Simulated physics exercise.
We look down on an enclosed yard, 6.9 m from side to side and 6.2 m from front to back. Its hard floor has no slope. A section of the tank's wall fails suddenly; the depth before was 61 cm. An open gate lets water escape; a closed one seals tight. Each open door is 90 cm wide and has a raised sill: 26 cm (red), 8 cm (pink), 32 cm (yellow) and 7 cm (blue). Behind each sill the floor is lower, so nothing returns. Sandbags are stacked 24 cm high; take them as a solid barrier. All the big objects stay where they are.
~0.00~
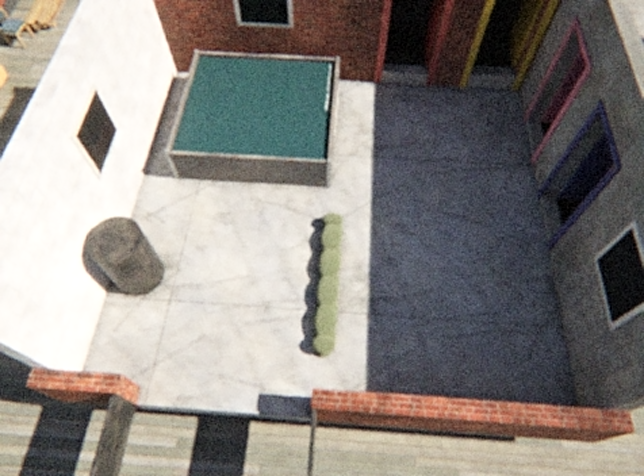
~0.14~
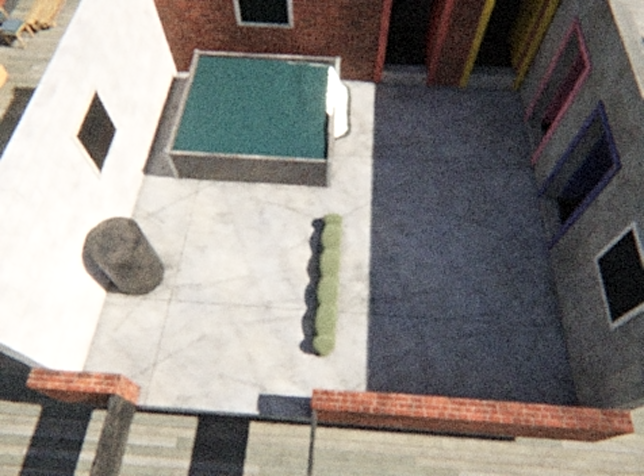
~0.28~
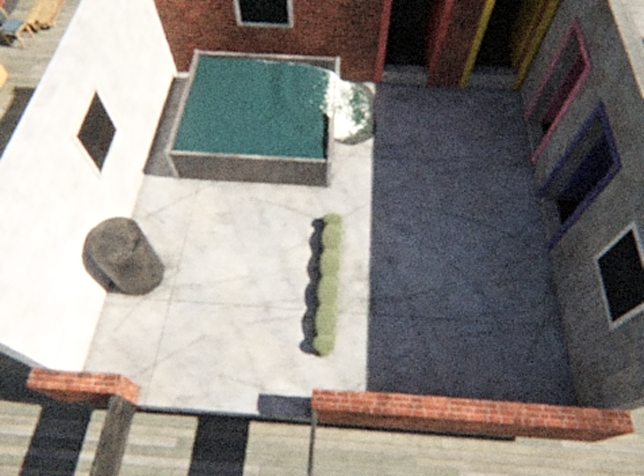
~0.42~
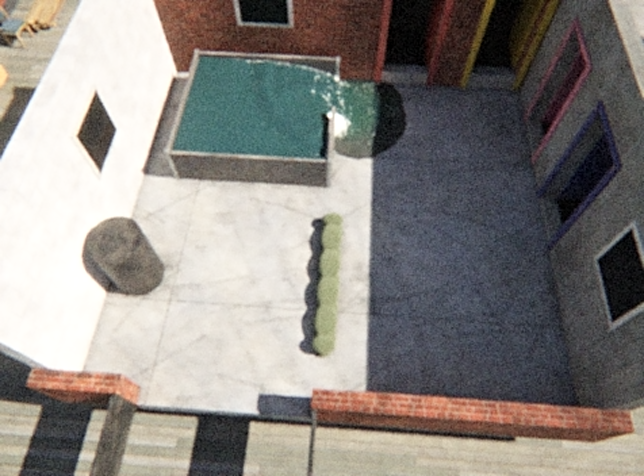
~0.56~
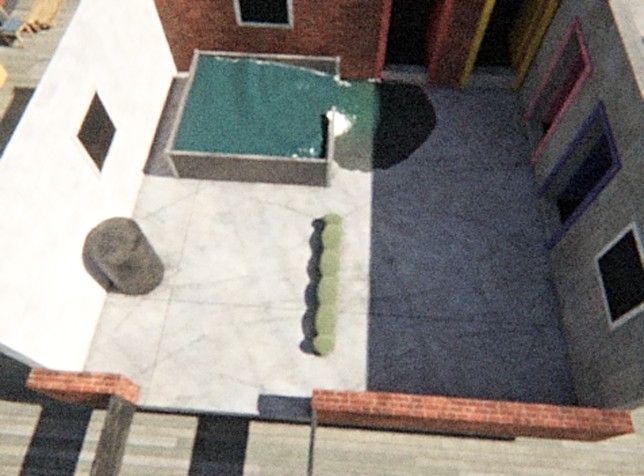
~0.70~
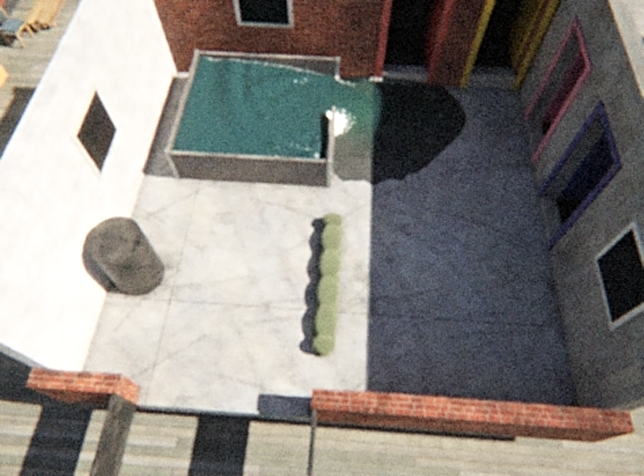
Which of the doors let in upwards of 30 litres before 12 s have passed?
The water let in: At the red door it does not reach the limit; at the pink door it passes the limit; at the yellow door it stays under the limit; at the blue door it goes over the limit.
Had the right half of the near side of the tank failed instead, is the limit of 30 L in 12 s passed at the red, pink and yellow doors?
Against that limit: Red not over, pink not over, yellow not over.
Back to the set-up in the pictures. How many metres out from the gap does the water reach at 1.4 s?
Roughly 3.8 m.
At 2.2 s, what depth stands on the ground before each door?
In cm: Red 24, pink 29, yellow 22, blue 10.
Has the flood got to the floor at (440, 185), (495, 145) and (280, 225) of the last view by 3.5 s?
In turn: Flooded, flooded, dry.
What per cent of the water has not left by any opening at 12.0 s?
About 76 per cent.
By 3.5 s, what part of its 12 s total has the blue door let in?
Some 30 per cent by then.
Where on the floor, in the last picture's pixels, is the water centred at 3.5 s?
Around (351, 136).
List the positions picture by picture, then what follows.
The tank at (259, 106) is whole and still, 61 cm deep, in the first picture.
The front is at (342, 136), 0.7 m from the gap at (334, 103); 0.2 m2 of floor is under water; 61 cm left at the back of the tank, in the second picture.
Water pours out at (334, 104) and has run 0.9 m, to (368, 135); typically 10 cm deep outside, 61 cm at the tank's back, in the third picture.
The front is at (400, 129), 1.3 m from the gap at (334, 104); 2.0 m2 of floor is under water; 61 cm left at the back of the tank, in the fourth picture.
Water pours out at (334, 104) and has run 1.9 m, to (432, 124); typically 7 cm deep outside, 61 cm at the tank's back, in the fifth picture.
The front is at (460, 123), 2.4 m from the gap at (334, 104); 4.3 m2 of floor is under water; 61 cm left at the back of the tank, in the sixth picture.
After 1.4 s water covers 25 % of the floor and is deepest (40 cm) near (518, 92); red door 25 cm at the sill, 0 L in, pink door 13 cm at the sill, 4 L in, yellow door 11 cm at the sill, 0 L in, blue door not reached.
After 2.2 s water covers 25 % of the floor and is deepest (44 cm) near (502, 104); red door 24 cm at the sill, 0 L in, pink door 29 cm at the sill, 69 L in, yellow door 22 cm at the sill, 1 L in, blue door 10 cm at the sill, 0 L in.
After 3.5 s water covers 35 % of the floor and is deepest (33 cm) near (530, 156); red door 17 cm at the sill, 1 L in, pink door 29 cm at the sill, 269 L in, yellow door 30 cm at the sill, 8 L in, blue door 13 cm at the sill, 17 L in.
After 7.0 s water covers 70 % of the floor and is deepest (20 cm) near (530, 156); red door 10 cm at the sill, 1 L in, pink door 19 cm at the sill, 536 L in, yellow door 16 cm at the sill, 9 L in, blue door 10 cm at the sill, 49 L in.
After 12.0 s water covers 90 % of the floor and is deepest (12 cm) near (429, 407); red door 10 cm at the sill, 1 L in, pink door 11 cm at the sill, 621 L in, yellow door 11 cm at the sill, 9 L in, blue door 7 cm at the sill, 57 L in.
